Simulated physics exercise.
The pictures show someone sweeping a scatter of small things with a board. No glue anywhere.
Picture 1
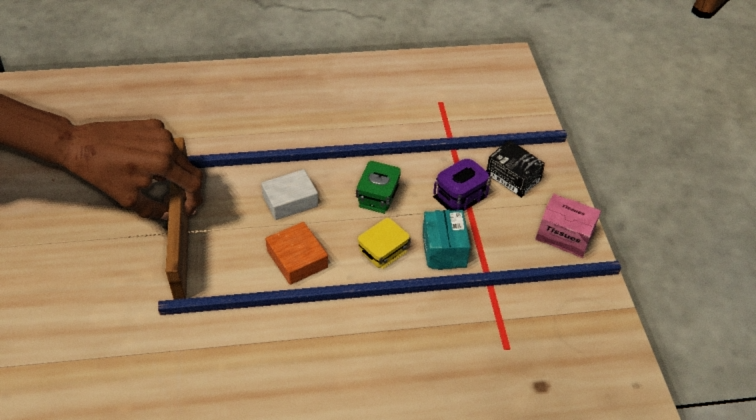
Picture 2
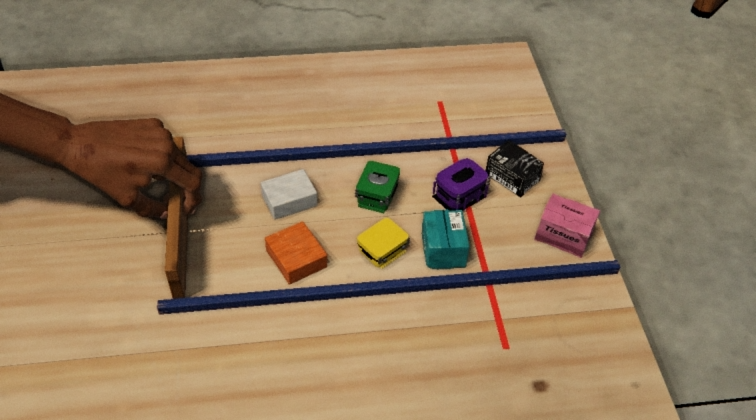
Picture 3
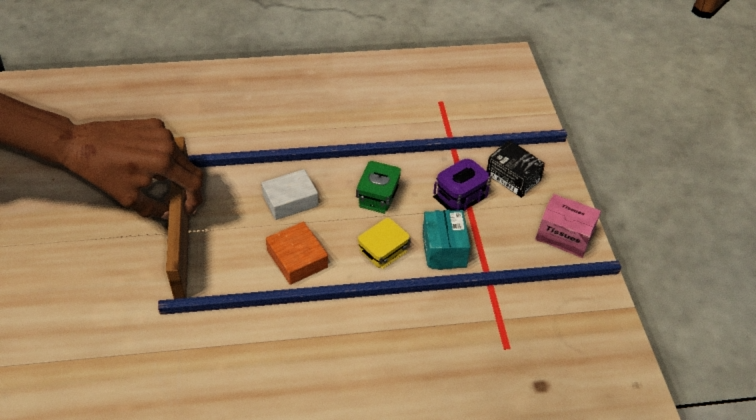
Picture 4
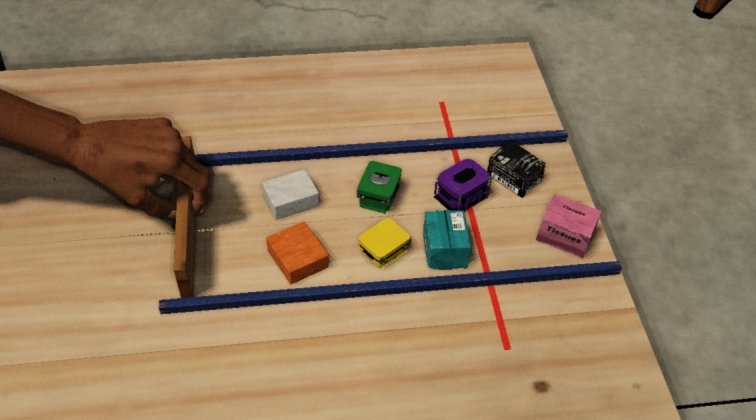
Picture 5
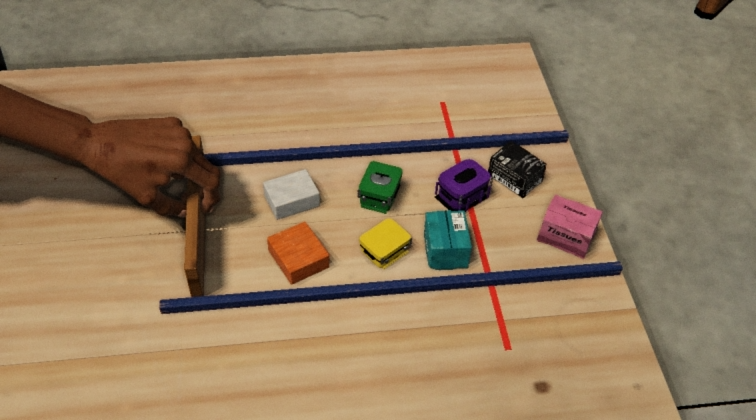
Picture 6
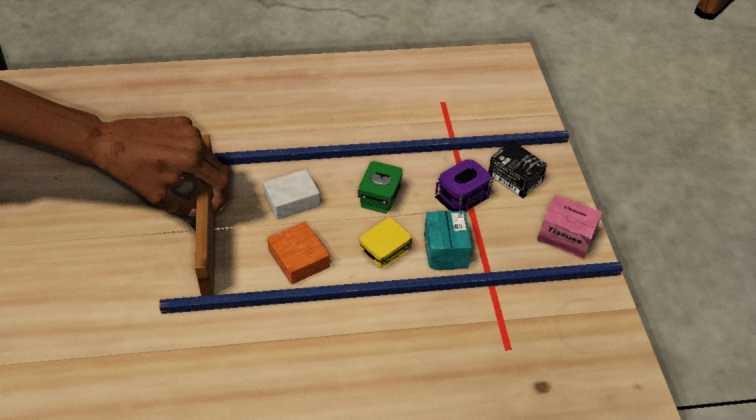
Wooden board held by a hand sliding slightly right between two blue rails, the scattered small boxes and blocks staying still.
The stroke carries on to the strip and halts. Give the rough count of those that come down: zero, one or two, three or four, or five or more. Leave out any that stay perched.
In the end the number that fall off is one or two.
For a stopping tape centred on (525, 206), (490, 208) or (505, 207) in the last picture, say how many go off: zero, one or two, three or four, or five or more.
The falls would be either three or four; just one or two; three or four.
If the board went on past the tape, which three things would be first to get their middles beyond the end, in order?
They are the pink box, then the black box, then the turquoise box.
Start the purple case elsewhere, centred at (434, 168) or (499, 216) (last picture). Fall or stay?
In turn it remains up; stays on.
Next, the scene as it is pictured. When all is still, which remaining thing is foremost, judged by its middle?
The black box.
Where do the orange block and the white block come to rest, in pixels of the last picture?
Near (503, 243) and (490, 185).
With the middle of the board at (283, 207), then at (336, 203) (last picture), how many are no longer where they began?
The counts are 2 and 5.
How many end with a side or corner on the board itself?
In contact: 2.
A little later, none off yet; pink box at rest near (570, 226); black box at rest near (517, 169); purple case at rest near (464, 186).
Next, none off yet; pink box at rest near (570, 226); black box moving near (528, 166); purple case shifted about its own width near (502, 186).
When it is over, the number that fall off is one or two; down, pink box.
